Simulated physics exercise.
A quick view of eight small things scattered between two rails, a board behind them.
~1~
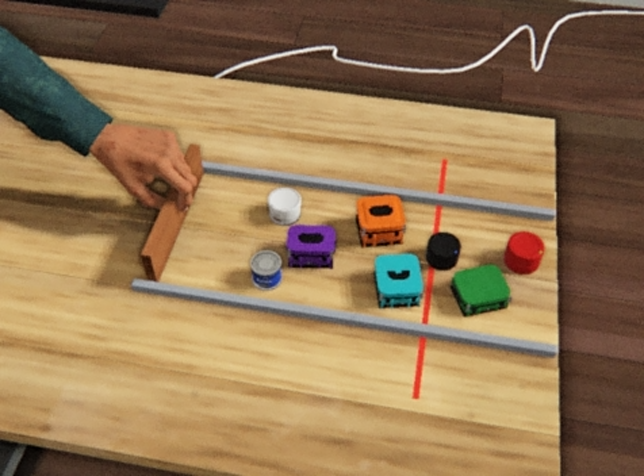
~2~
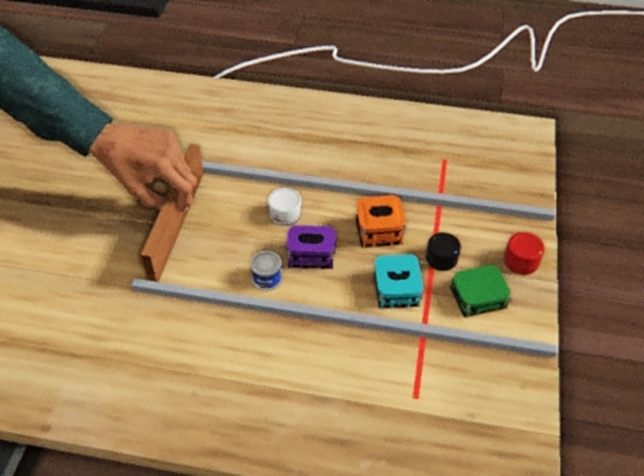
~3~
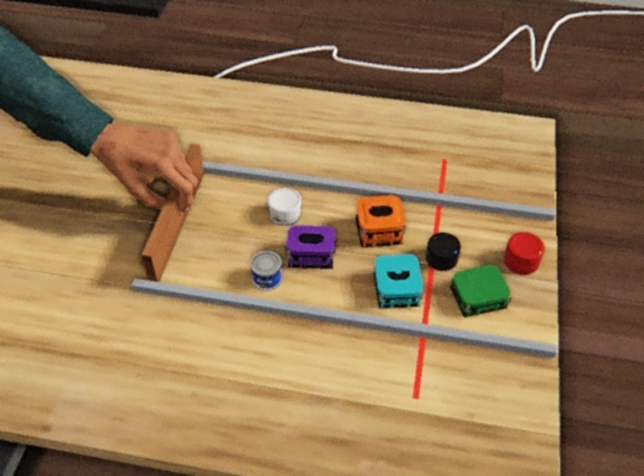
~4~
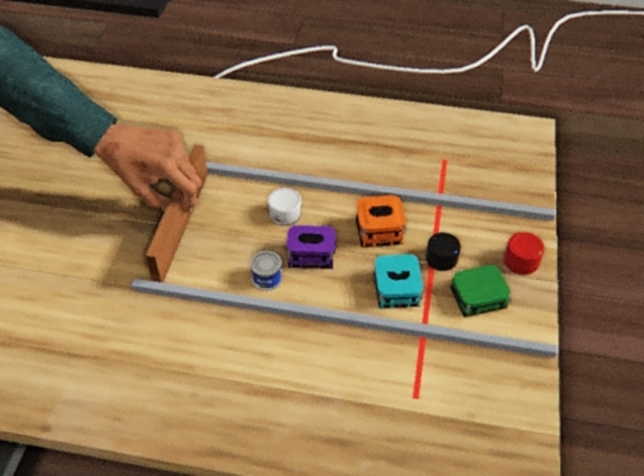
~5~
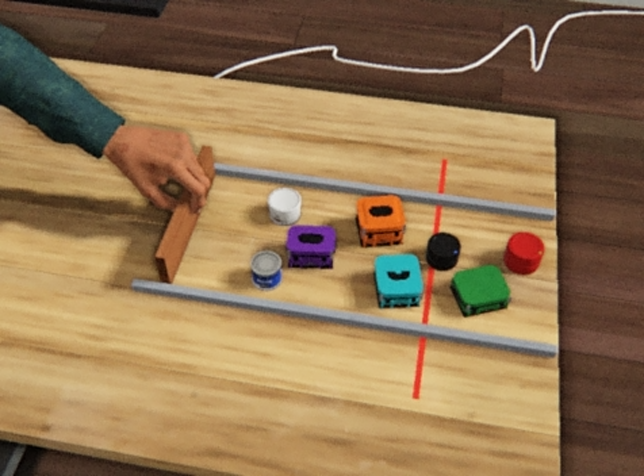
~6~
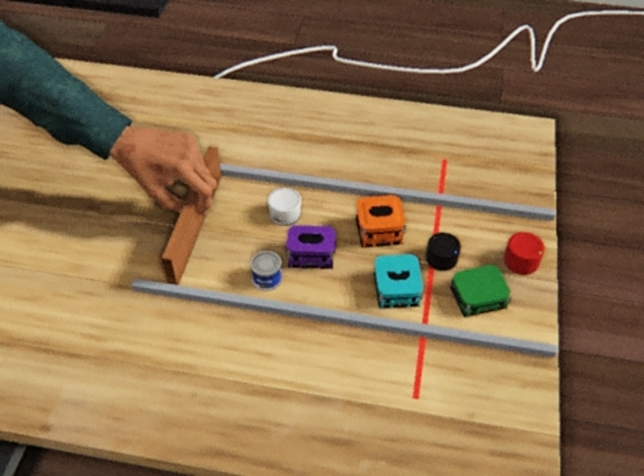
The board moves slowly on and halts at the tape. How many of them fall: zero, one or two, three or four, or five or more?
Overboard: Nil.
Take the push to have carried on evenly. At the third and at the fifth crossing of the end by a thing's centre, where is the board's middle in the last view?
First roughly (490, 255), later roughly (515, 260).
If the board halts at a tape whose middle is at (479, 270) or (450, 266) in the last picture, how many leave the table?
You'd count 2 the first time and 0 the second.
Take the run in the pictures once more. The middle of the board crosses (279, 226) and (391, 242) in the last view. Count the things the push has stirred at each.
2 at one spot and 7 at the other.
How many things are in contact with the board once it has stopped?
At rest, 3 are in contact.
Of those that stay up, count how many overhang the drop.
The total here is 1.
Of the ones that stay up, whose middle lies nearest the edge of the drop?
The green case.
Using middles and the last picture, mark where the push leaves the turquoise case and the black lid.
The turquoise case finishes at (488, 306); the black lid finishes at (500, 273).
Soon after, none off yet; red lid at rest near (524, 253); green case at rest near (480, 291); black lid at rest near (443, 252).
In the end, the number that fall off is zero.
